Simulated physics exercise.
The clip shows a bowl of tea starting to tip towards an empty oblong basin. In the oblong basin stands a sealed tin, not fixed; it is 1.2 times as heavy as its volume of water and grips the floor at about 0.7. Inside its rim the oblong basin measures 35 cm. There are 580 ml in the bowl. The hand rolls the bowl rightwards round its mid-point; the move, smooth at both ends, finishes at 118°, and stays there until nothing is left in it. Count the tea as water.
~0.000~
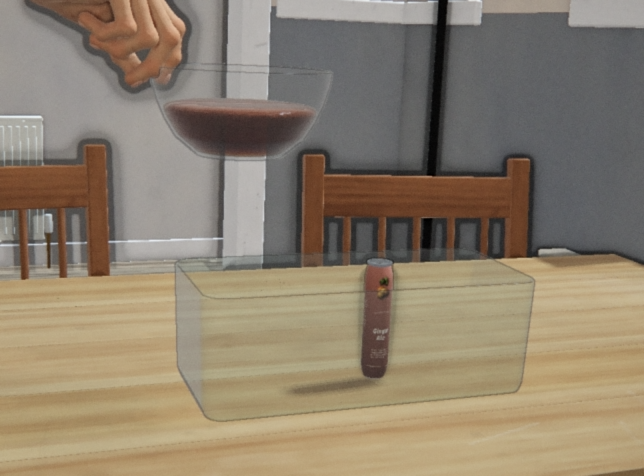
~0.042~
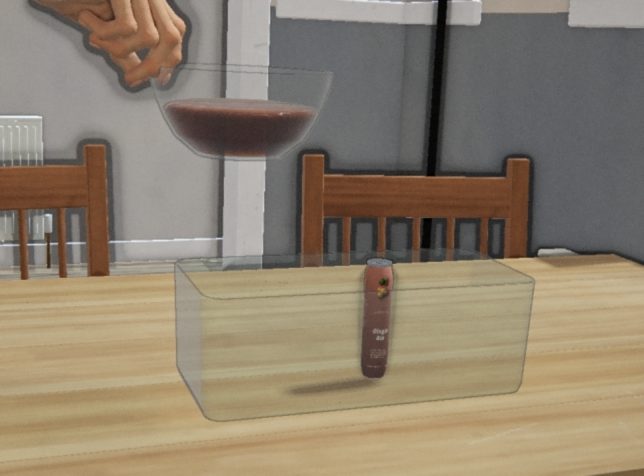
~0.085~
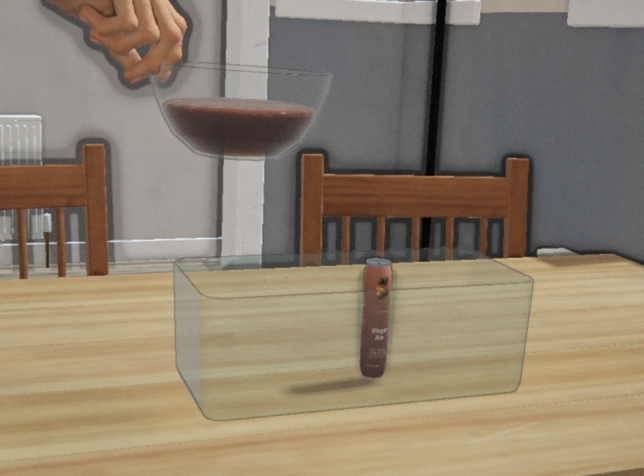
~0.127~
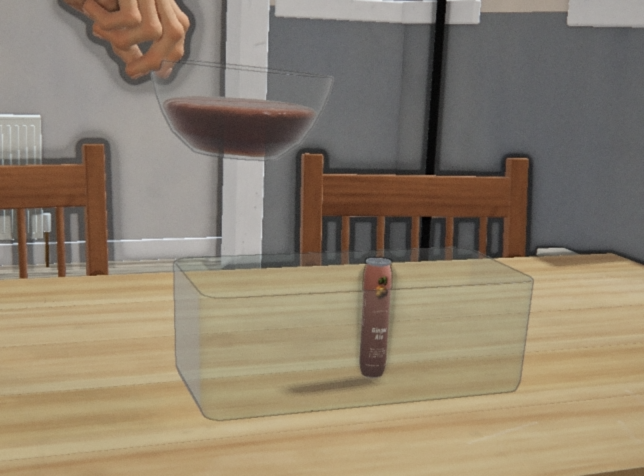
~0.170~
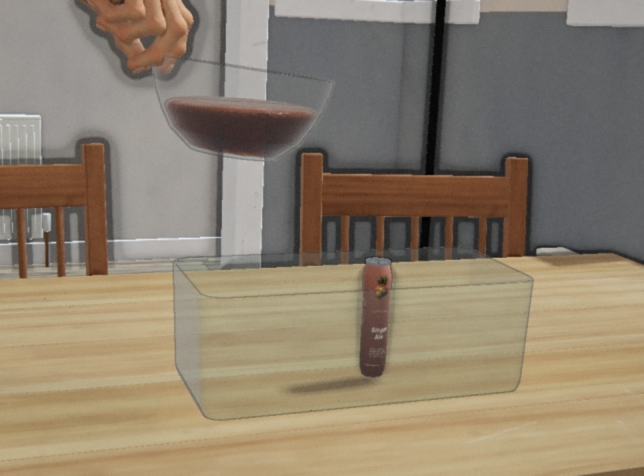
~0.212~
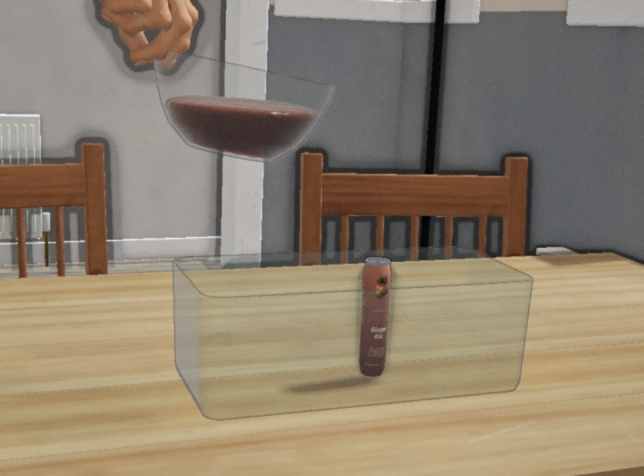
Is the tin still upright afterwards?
The tin keeps standing.
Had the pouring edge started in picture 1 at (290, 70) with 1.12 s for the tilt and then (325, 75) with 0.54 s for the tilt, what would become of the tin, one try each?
First it stays up; then it falls.
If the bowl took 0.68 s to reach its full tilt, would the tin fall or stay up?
The tin keeps standing.
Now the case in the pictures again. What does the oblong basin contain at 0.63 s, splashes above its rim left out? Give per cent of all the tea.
Near 8 in a hundred.
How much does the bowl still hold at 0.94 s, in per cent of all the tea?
Some 0 per cent.
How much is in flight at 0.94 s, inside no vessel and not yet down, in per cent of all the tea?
About 6 per cent.
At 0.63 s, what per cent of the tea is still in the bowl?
About 52 per cent.
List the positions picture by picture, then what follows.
Tilt 0°; pouring edge (326, 73); surface from (162, 104) to (312, 107); the oblong basin's rim runs from (188, 280) to (502, 266); the tin's top is at (380, 267), in the first frame.
Tilt 0°; pouring edge (326, 74); surface from (162, 104) to (312, 107), in the second frame.
Tilt 2°; pouring edge (326, 75); surface from (161, 103) to (311, 108), in the third frame.
Tilt 4°; pouring edge (327, 78); surface from (162, 102) to (310, 108), in the fourth frame.
Tilt 7°; pouring edge (328, 83); surface from (163, 101) to (311, 108), in the fifth frame.
Tilt 10°; pouring edge (329, 88); surface from (164, 100) to (313, 109), in the sixth frame.
By 0.63 s the tilt is 71° and 52 per cent is still to pour; the tin stands where it began.
By 0.94 s the tilt is 111° and 0 per cent is still to pour; the tin stands where it began.
By 1.27 s the tilt is 118° and 0 per cent is still to pour; the tin stands where it began.
By 1.62 s the tilt is 118° and 0 per cent is still to pour; the tin stands where it began.
At rest the tin stands where it began.
